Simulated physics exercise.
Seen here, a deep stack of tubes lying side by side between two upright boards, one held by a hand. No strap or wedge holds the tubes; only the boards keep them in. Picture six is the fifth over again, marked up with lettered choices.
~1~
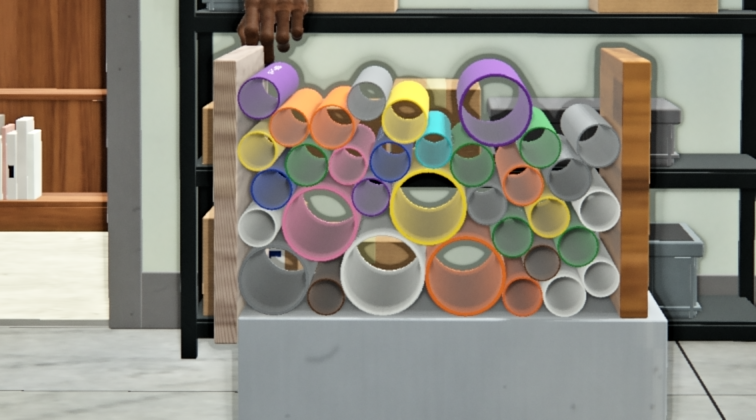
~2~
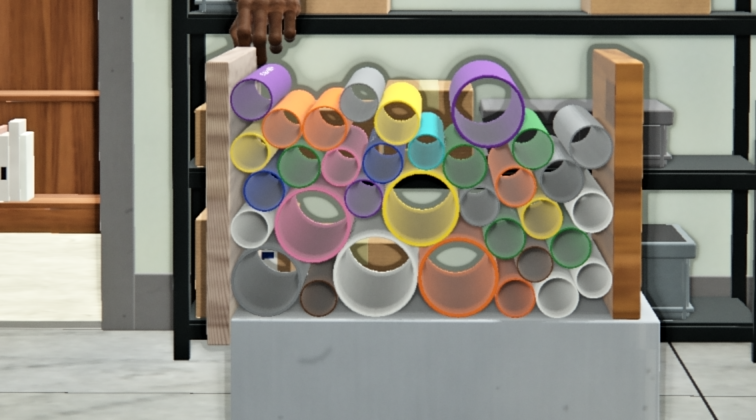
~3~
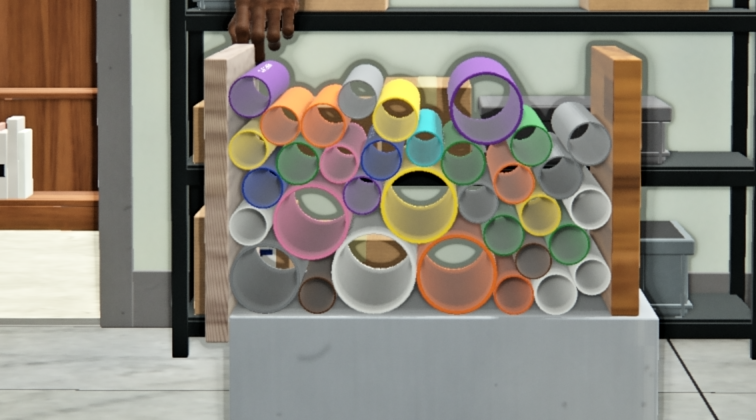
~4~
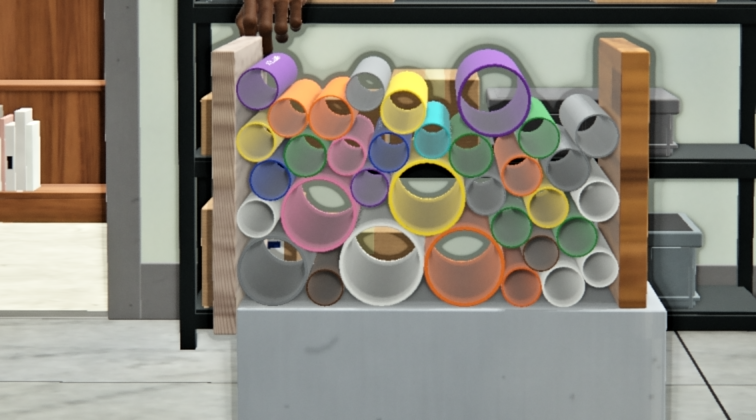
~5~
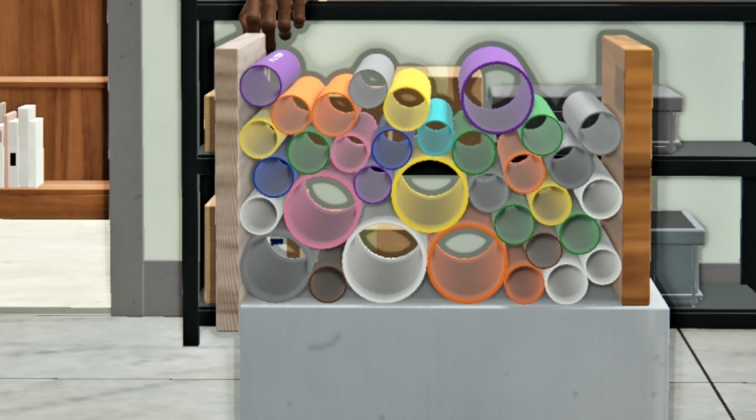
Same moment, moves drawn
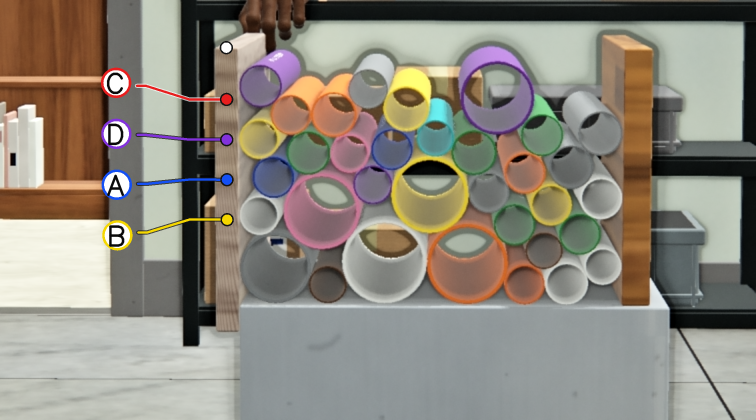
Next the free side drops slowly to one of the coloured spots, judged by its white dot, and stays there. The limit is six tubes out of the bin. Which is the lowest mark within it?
No lower than B.
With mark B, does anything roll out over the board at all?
Yes, at B.
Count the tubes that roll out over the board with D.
At D the number is one.
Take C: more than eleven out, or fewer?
Fewer than eleven.
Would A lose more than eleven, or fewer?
Fewer than eleven.
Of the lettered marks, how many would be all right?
Four of them.
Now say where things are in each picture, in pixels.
In the first picture, side board (243, 182); a grey tube (273, 280); a white tube (564, 295).
In the second picture, a white tube (557, 297); a white tube (594, 279).
In the third picture, a grey tube (478, 203); a pink tube (339, 164).
In the fourth picture, a grey tube (568, 170); a yellow tube (403, 111).
In the fifth picture, side board (245, 170); a grey tube (275, 268); a white tube (566, 283).
On the marked copy, A at (227, 179); B at (227, 220); C at (227, 99); D at (227, 140); the white dot at (226, 47).
Taking B. A third of the way, top of the board (239, 129).
Two thirds of the way, top of the board (239, 218).
When it is over, top of the board (239, 219), six out over the board.
As for the rest, A three out over the board; C none out over the board; D one out over the board.
